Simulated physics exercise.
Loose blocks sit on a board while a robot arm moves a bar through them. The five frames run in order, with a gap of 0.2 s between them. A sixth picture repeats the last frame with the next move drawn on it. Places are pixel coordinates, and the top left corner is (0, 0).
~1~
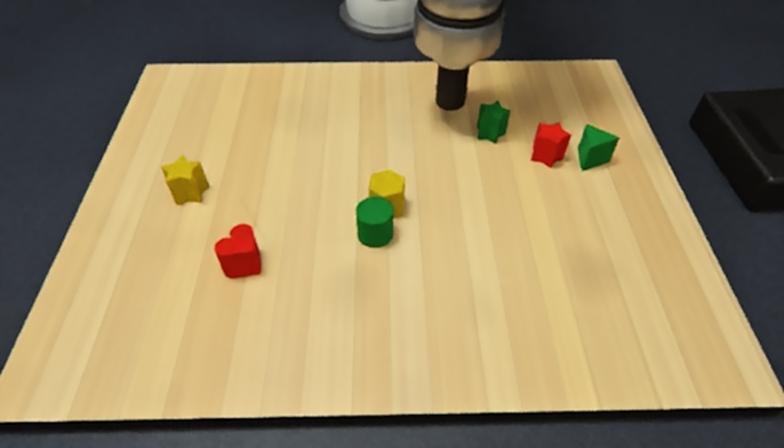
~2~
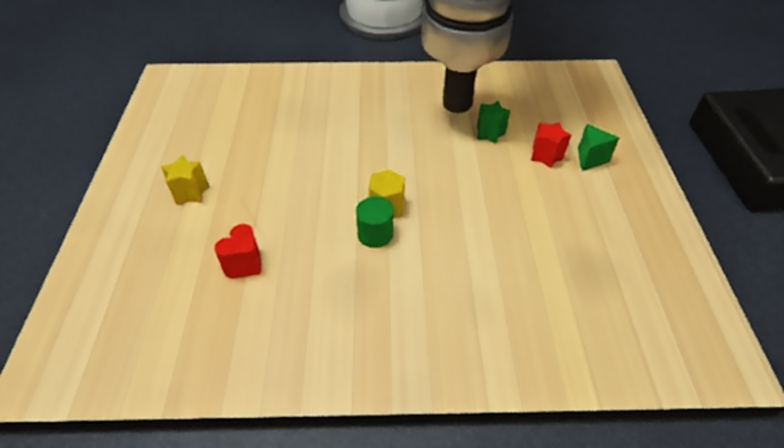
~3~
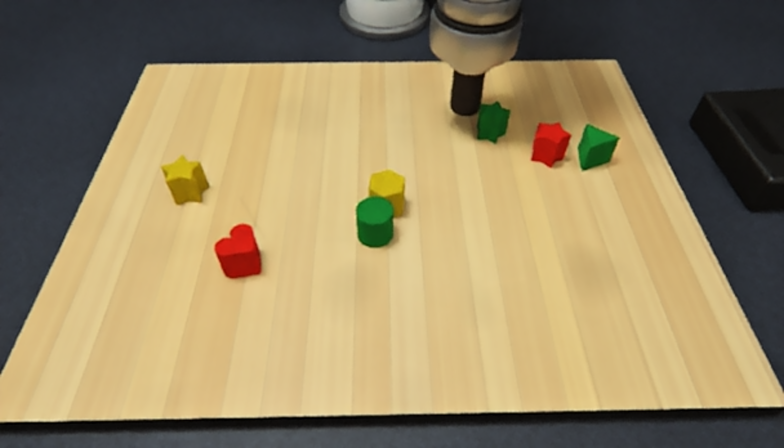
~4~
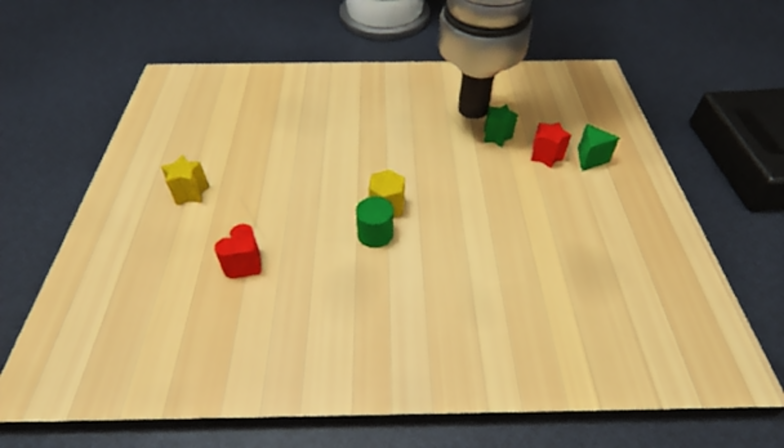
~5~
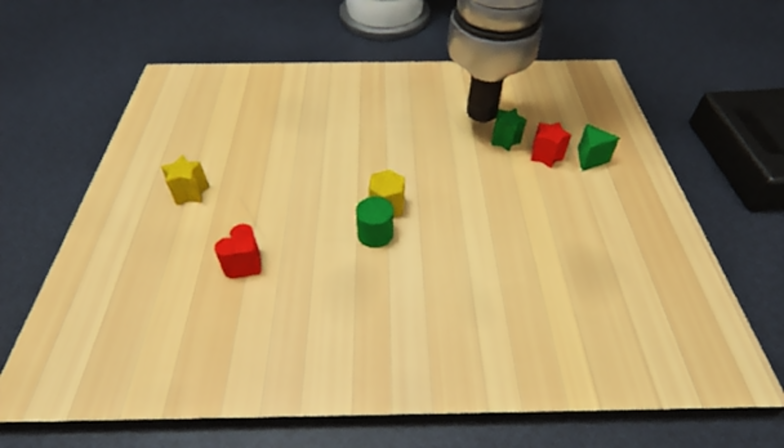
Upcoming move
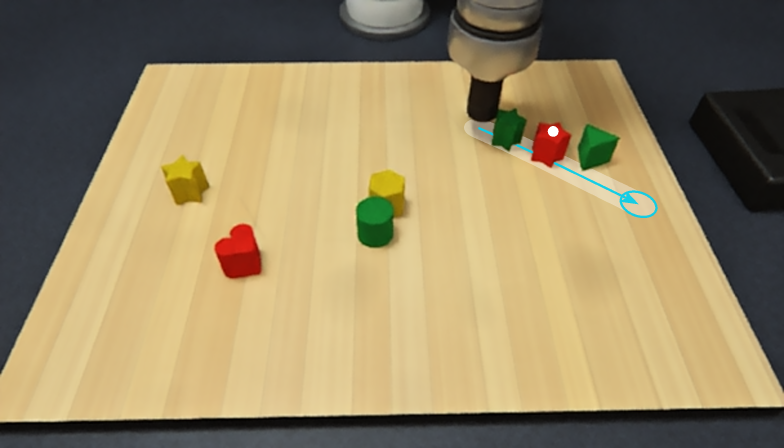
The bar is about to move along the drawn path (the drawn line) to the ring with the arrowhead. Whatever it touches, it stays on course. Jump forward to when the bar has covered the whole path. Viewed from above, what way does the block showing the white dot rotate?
Seen from above, its turn is counter-clockwise.
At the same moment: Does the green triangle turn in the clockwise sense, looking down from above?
Short answer: No.
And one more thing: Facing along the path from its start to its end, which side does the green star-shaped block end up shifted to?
The green star-shaped block is shifted sideways to the right, facing along the path from start to end.
The line goes straight from (479, 128) to (638, 204); the dot is on the red star-shaped block.
One third of the way, bar at (533, 136); green star-shaped block at (560, 139), turned 35° clockwise; red star-shaped block at (587, 146), turned 15° anticlockwise; green triangle at (609, 139), turned 35° anticlockwise.
Two thirds of the way, bar at (587, 162); green star-shaped block at (606, 171), turned 65° clockwise; red star-shaped block at (637, 172), turned 80° anticlockwise; green triangle at (613, 139), turned 45° anticlockwise.
At the end, bar at (646, 190); green star-shaped block at (623, 189), turned 130° clockwise; red star-shaped block at (682, 195), turned 115° anticlockwise; green triangle at (613, 139), turned 45° anticlockwise.
